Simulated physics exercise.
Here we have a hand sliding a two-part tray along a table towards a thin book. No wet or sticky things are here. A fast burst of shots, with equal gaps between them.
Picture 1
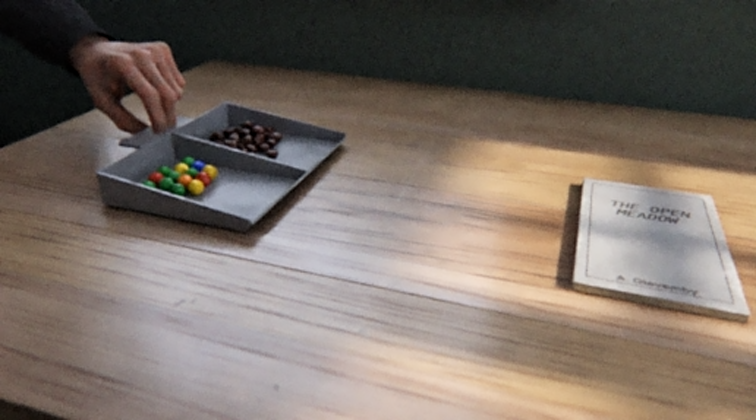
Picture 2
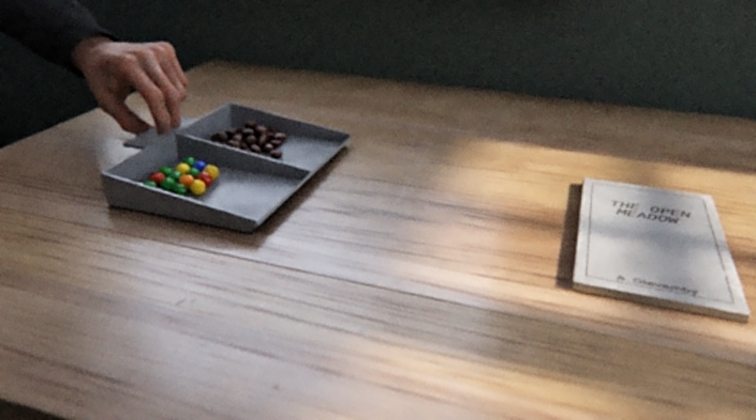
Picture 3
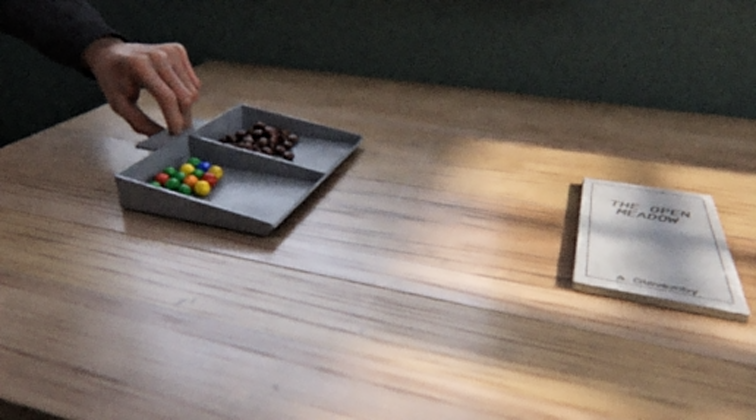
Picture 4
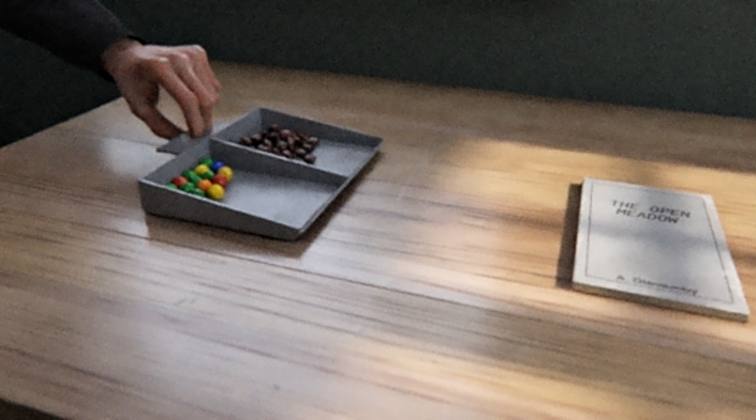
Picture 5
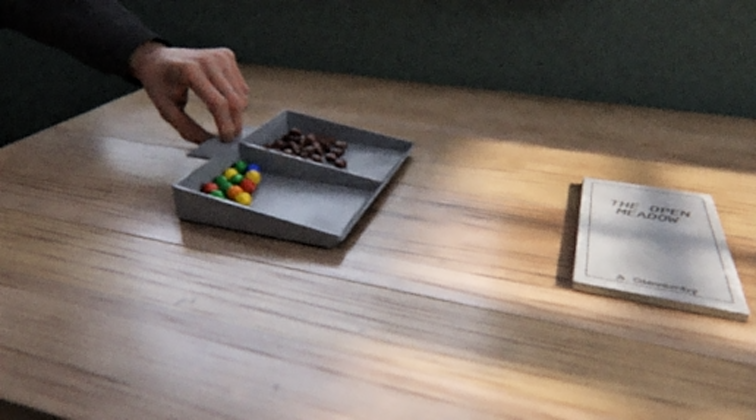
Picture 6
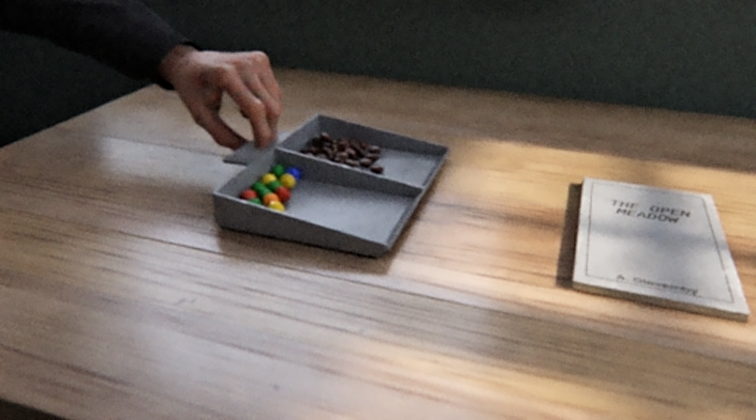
A wooden tabletop stands before a dark green wall, seen from slightly above at an angle by a camera that stays still. A hand in a dark sleeve grips the tab of a grey two-part tray at left, with colourful round pieces in the nearer section and dark brown ones behind, while a thin pale book lies at right. The hand slides the tray rightward, slowly at first, then faster, narrowing the gap to the motionless book.
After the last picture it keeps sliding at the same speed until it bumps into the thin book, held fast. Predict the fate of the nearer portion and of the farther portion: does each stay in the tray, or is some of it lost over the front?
Prediction: The nearer portion partly goes over the front, the farther portion is kept in the tray.
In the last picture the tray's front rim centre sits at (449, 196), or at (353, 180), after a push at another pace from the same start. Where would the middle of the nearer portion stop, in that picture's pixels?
Lab note: Resting centre (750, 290) for the first pace, (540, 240) for the second.
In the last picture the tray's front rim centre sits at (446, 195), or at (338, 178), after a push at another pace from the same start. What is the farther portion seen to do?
It does not get out, then it does not get out.
Then, 0.10 s after the last picture, tray still sliding, front rim near (500, 204); nearer portion all inside; farther portion all inside.
Then, 0.30 s after the last picture, tray stopped at the thin book; nearer portion all inside, moved towards the front rim; farther portion all inside, moved towards the front rim.
Then, 0.51 s after the last picture, tray stopped at the thin book; nearer portion about half out of the tray; farther portion all inside, moved towards the front rim.
By the end, tray stopped at the thin book; nearer portion about half out of the tray; farther portion all inside, moved towards the front rim.
